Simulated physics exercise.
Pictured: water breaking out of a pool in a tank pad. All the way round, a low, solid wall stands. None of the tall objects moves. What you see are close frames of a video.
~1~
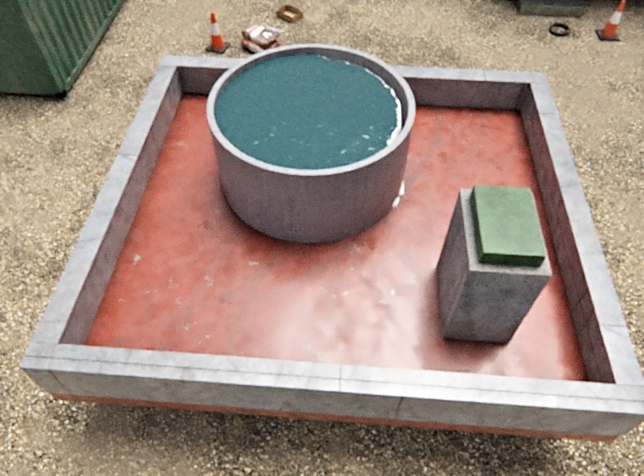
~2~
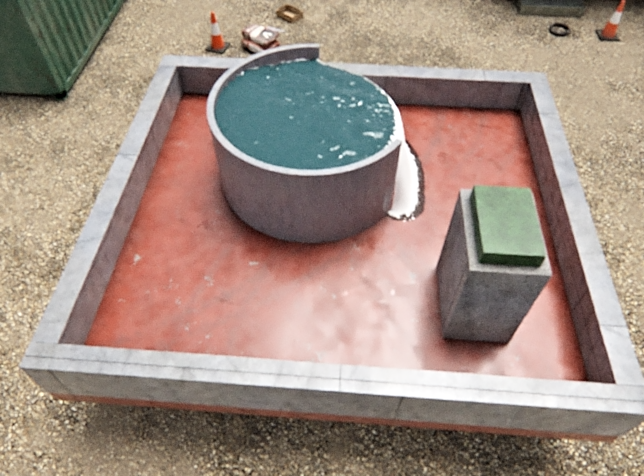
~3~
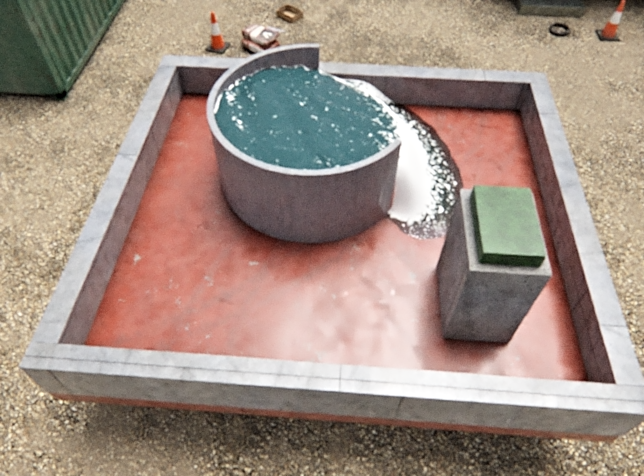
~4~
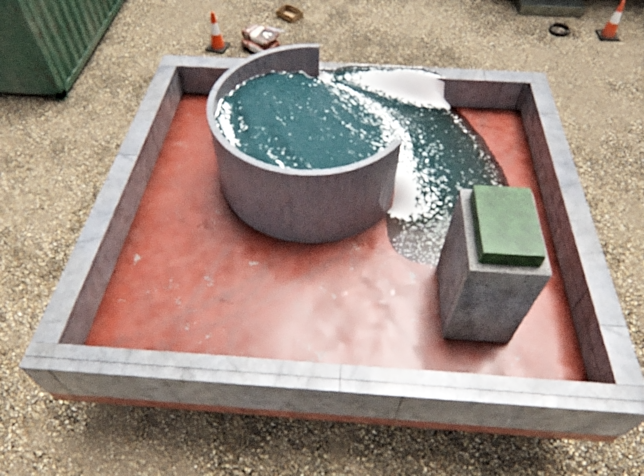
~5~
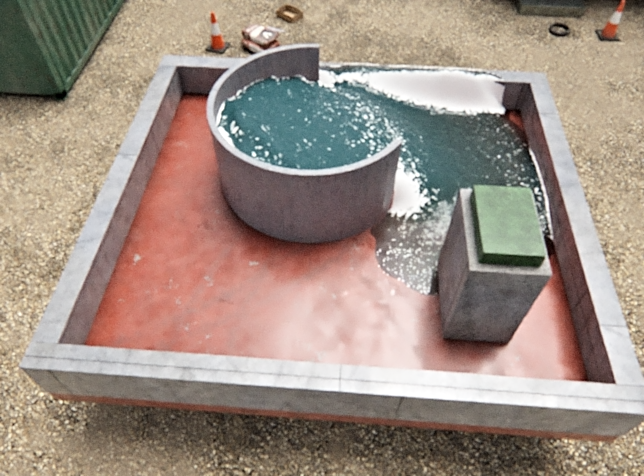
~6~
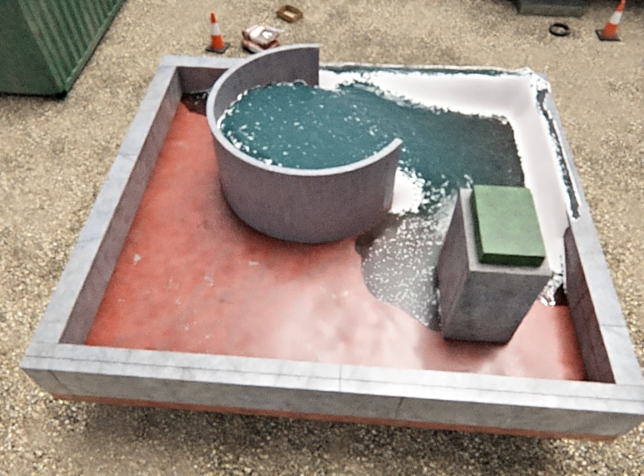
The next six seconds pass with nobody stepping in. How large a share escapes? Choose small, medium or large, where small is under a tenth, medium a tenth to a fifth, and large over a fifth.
Medium.
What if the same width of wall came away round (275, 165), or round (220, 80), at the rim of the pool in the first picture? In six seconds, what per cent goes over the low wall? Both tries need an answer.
First case near 8 percent, second near 14 percent.
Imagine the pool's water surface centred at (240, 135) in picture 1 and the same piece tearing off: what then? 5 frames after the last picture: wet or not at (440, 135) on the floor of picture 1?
Looking at that point, I'd say it ends up soaked.
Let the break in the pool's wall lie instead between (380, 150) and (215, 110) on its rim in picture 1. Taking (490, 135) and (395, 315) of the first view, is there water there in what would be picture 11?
Spared, soaked.
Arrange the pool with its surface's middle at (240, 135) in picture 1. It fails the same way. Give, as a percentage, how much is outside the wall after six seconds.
8 per cent.
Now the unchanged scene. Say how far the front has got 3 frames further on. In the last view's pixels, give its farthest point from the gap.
The wet point farthest out is around (582, 401).
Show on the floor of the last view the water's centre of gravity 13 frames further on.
My pick is pixel (410, 187).
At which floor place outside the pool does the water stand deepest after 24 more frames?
I'd mark about pixel (104, 298).
A moment on, water covers 45 % of the floor; the low wall has let 2 % over.
Next, water covers 50 % of the floor; the low wall has let 5 % over.
Then, water covers 75 % of the floor; the low wall has let 12 % over.
Later, water covers 85 % of the floor; the low wall has let 13 % over.
In the end, water covers 85 % of the floor; the low wall has let 13 % over.
